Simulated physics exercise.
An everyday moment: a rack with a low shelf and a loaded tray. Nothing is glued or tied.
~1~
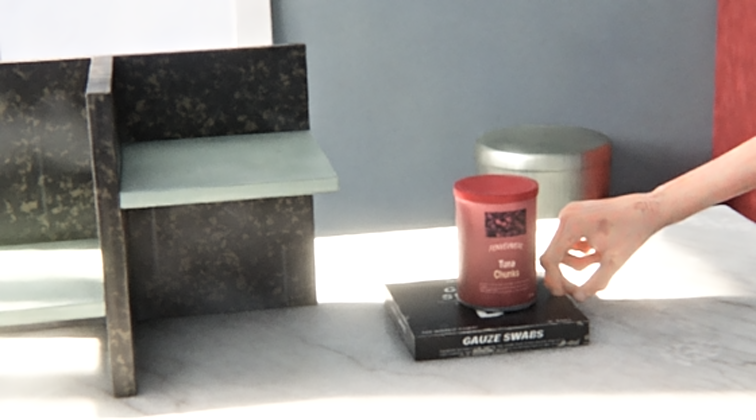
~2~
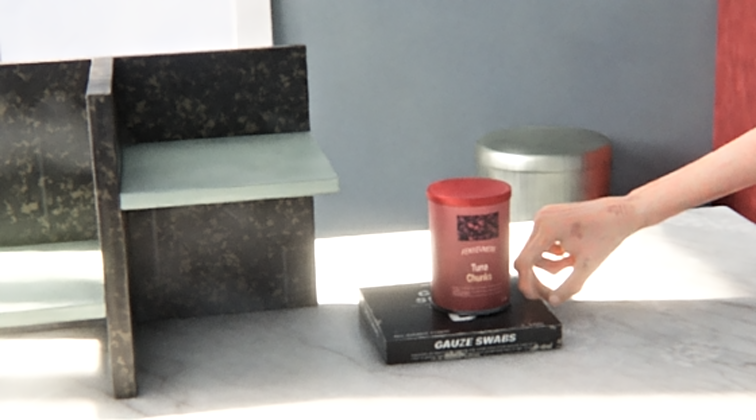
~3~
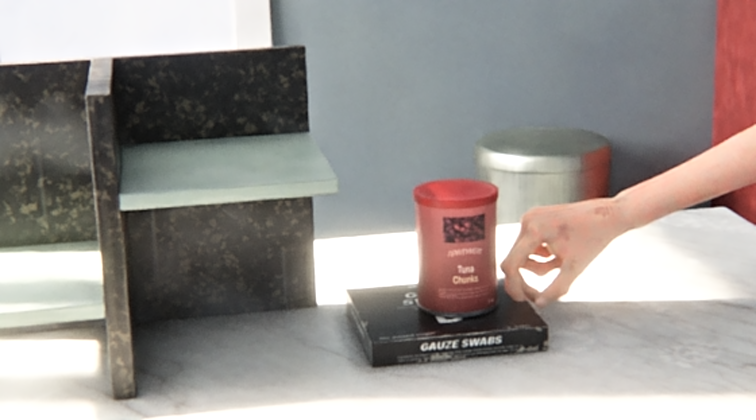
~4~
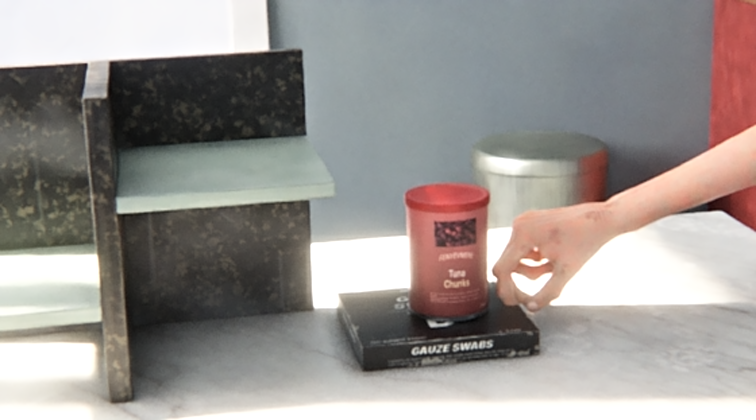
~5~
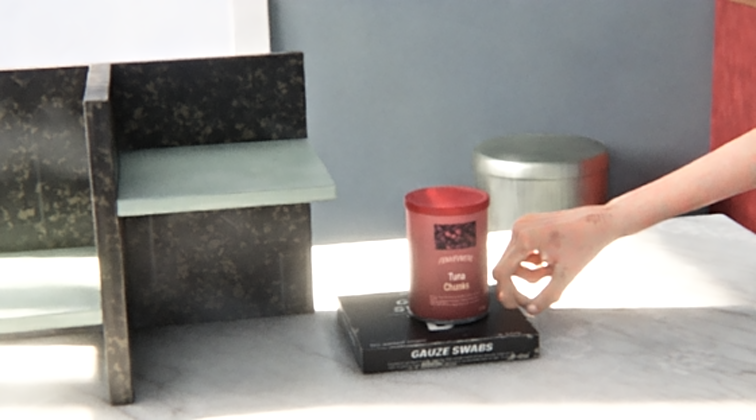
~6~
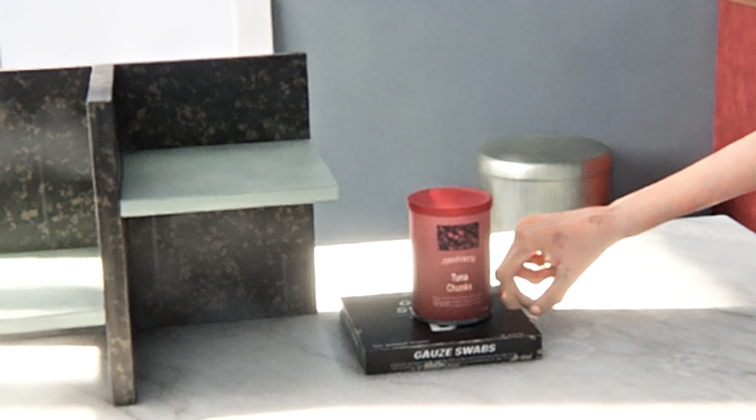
In this clip, a hand slides a black box with a red tin on top a short way left across a marble surface toward a dark rack with pale shelves, then the box and tin stay nearly still beside the hand.
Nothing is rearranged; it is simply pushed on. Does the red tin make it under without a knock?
As it turns out, the red tin rides in untouched.
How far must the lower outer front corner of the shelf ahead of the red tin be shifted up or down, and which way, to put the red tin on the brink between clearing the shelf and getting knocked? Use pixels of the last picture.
About 36 pixels down.
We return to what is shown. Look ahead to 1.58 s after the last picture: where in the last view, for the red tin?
Its middle is close to (321, 267).
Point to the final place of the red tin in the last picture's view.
Near (258, 272).
Then, 0.84 s on from there, red tin riding along near (394, 261).
Then, 1.58 s on from there, red tin riding along near (321, 267).
In the end, the red tin passes below, near (258, 272).
